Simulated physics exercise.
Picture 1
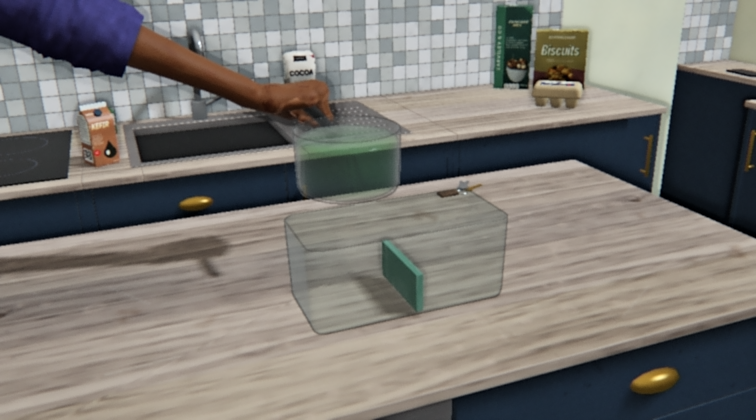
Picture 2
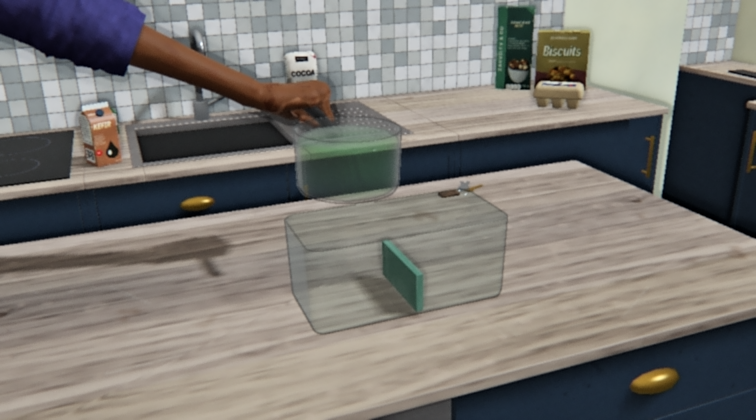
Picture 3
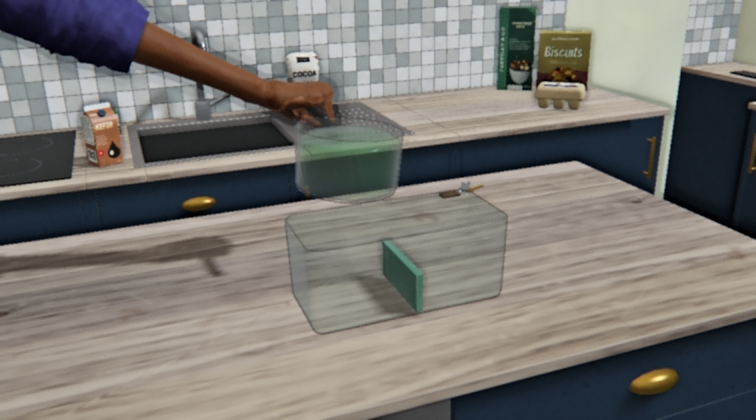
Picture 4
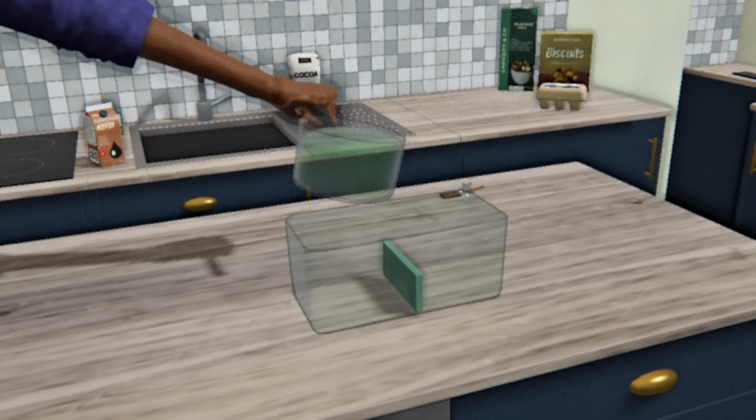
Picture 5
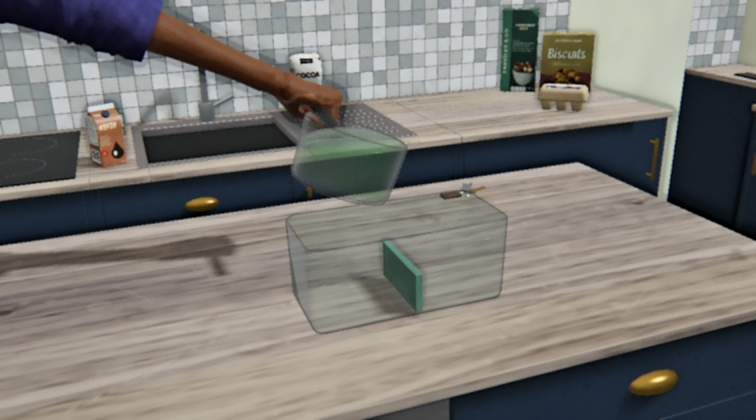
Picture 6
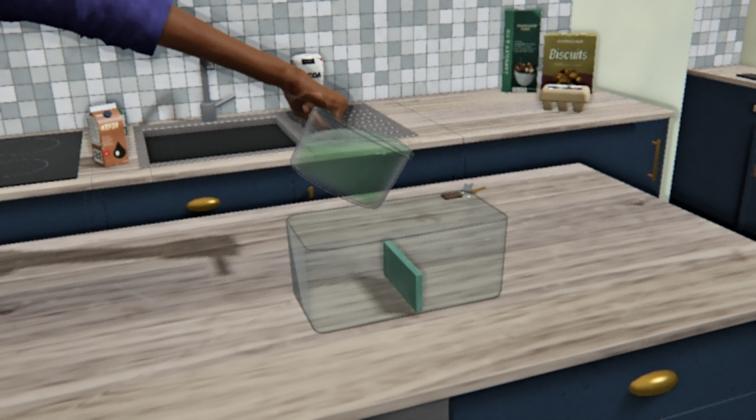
In a kitchen, a purple-sleeved arm holding a clear container of green liquid above a glass basin, gradually tilting it rightward.
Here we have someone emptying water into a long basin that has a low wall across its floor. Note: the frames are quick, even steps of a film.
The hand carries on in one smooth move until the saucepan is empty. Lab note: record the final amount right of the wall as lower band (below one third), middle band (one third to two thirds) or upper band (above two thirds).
I'd put the amount right of the wall over the two-thirds mark.
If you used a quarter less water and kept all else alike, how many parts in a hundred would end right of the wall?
I'd put it at around 90 %.
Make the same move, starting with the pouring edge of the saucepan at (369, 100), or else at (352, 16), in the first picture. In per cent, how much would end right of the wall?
Estimate, first then second: 60 per cent and 75 per cent.
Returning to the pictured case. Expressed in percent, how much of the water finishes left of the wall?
Roughly 10 %.
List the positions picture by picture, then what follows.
The first frame shows tilt 0°; pouring edge (396, 124); surface from (296, 142) to (393, 131); the long basin's rim runs from (294, 235) to (488, 203); the wall's top is at (401, 257).
The second frame shows tilt 1°; pouring edge (397, 125); surface from (296, 143) to (393, 132).
The third frame shows tilt 6°; pouring edge (398, 129); surface from (298, 142) to (395, 133).
The fourth frame shows tilt 12°; pouring edge (401, 136); surface from (300, 142) to (397, 135).
The fifth frame shows tilt 21°; pouring edge (403, 144); surface from (300, 145) to (401, 140).
The sixth frame shows tilt 31°; pouring edge (403, 154); surface from (298, 148) to (402, 147); 3 per cent is over the edge.
A moment on, the saucepan is tipped on its side and 40 per cent is still to pour, 0 is left of the wall and 33 right of it.
Next, the saucepan is tipped on its side and 11 per cent is still to pour, 5 is left of the wall and 77 right of it.
Then the saucepan is tipped on its side and 3 per cent is still to pour, 7 is left of the wall and 88 right of it.
Later the saucepan is tipped on its side and 1 per cent is still to pour, 7 is left of the wall and 91 right of it.
At rest 8 per cent lies left of the wall, 91 right of it and 1 outside.
